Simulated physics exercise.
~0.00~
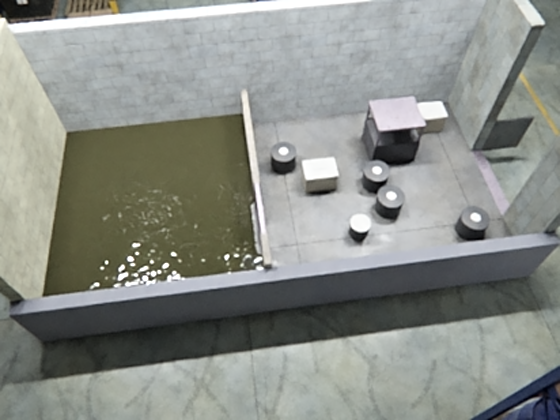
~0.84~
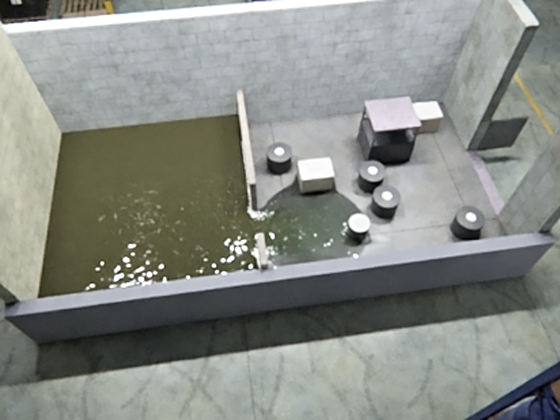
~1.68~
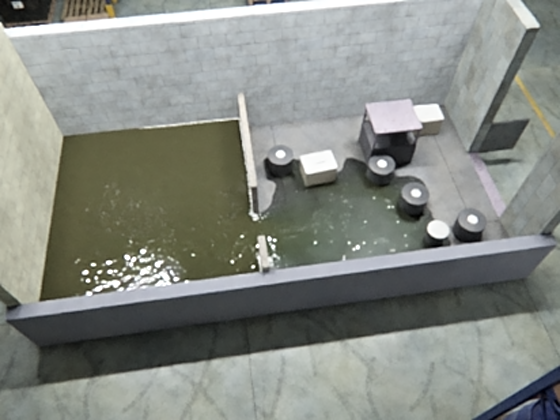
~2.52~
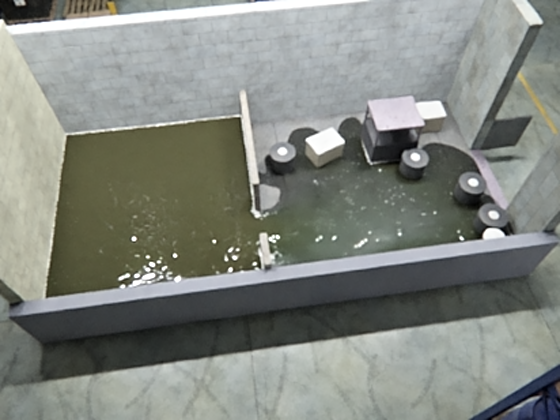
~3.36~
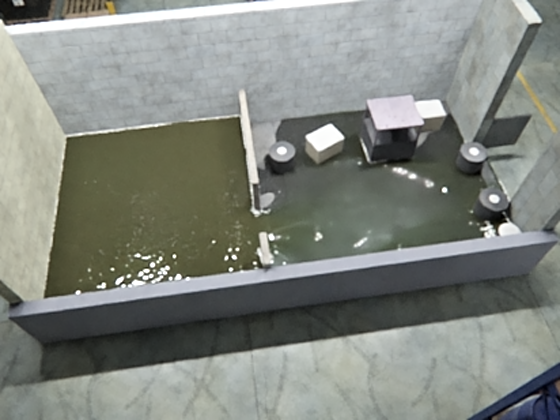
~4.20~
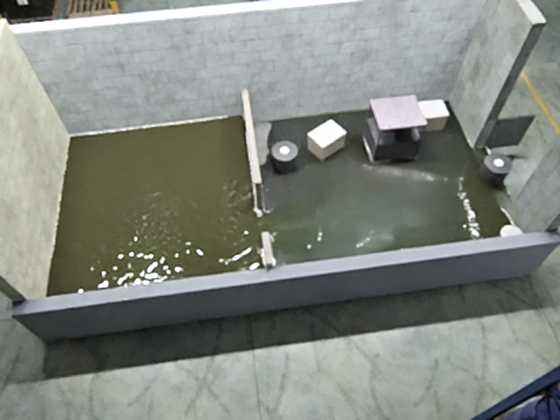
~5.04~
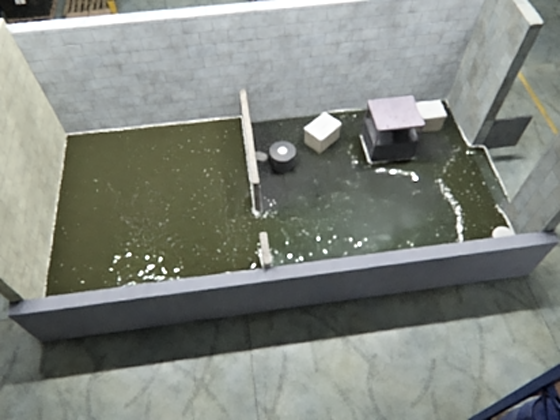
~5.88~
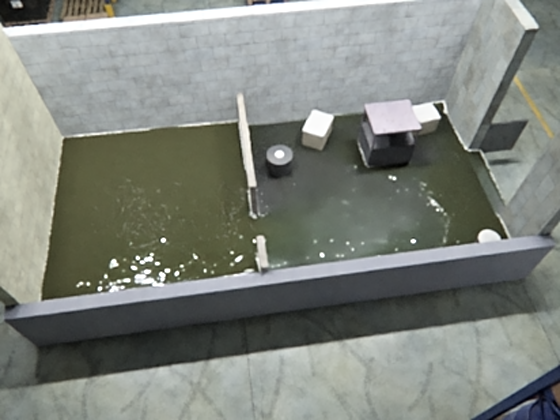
The clip opens on two adjoining rooms seen from above, the left filled with murky green water and the right dry, with dark round tubs, white boxes, a small white pail and a flat-topped block. Water bursts through a gap in the dividing wall and fans across the floor. It pushes the pail and several tubs rightward, while a white box turns near the back. As water covers the room, three dark tubs disappear one after another around the right-hand opening. At the end, one dark tub remains near the divider, the boxes and block stay toward the back, and the pail sits near the lower right corner.
